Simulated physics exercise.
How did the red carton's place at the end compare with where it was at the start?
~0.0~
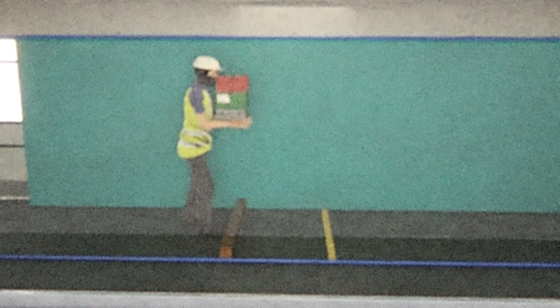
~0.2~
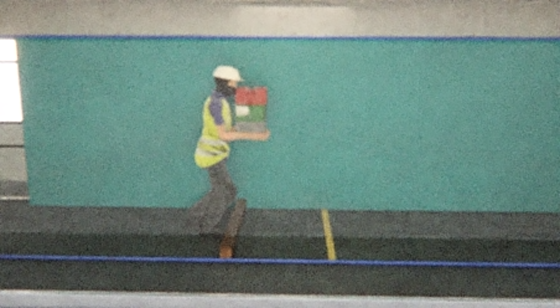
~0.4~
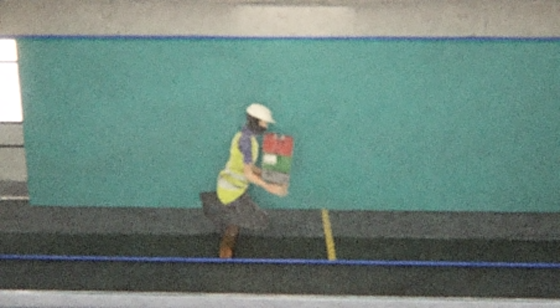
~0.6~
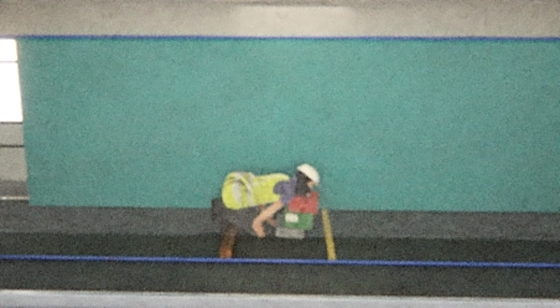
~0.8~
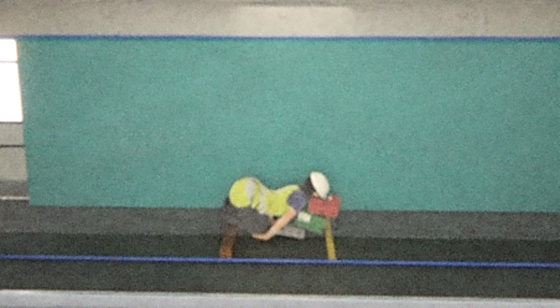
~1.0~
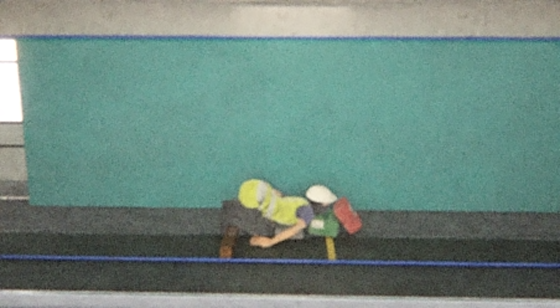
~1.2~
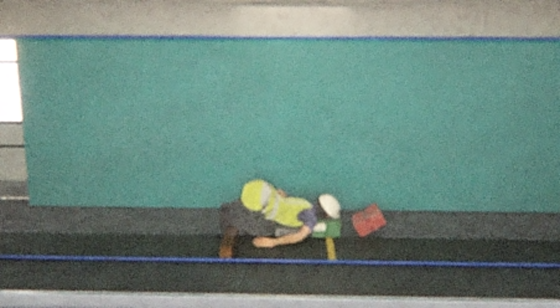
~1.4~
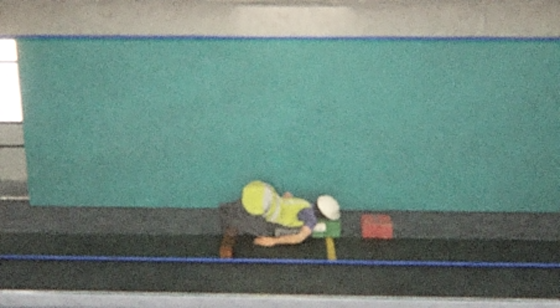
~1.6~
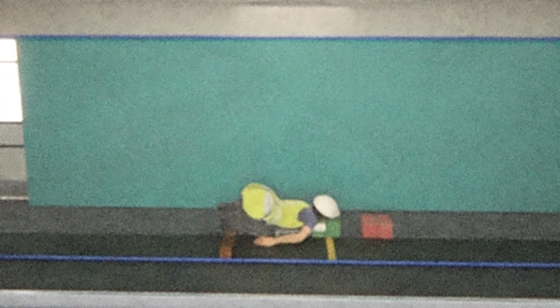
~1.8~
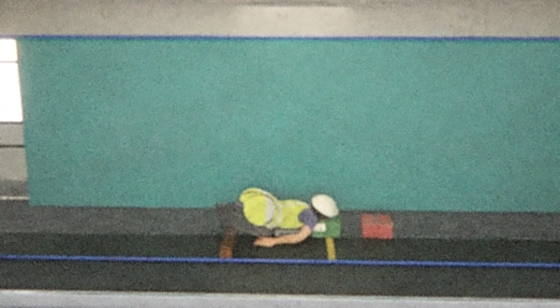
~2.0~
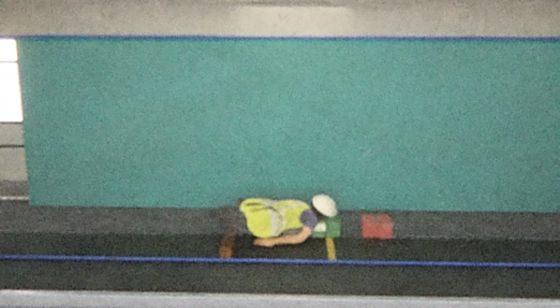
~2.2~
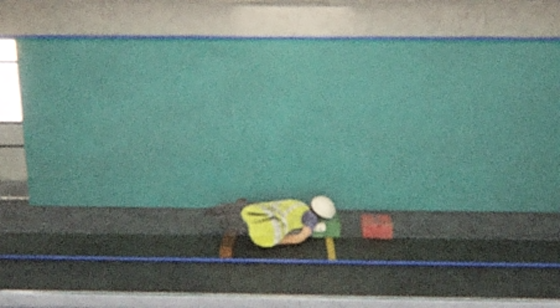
At the start it was held up high on top of the stack in the courier's arms, to the left of the yellow line. By the end it lay on the floor to the right of the line, out of the courier's hold.
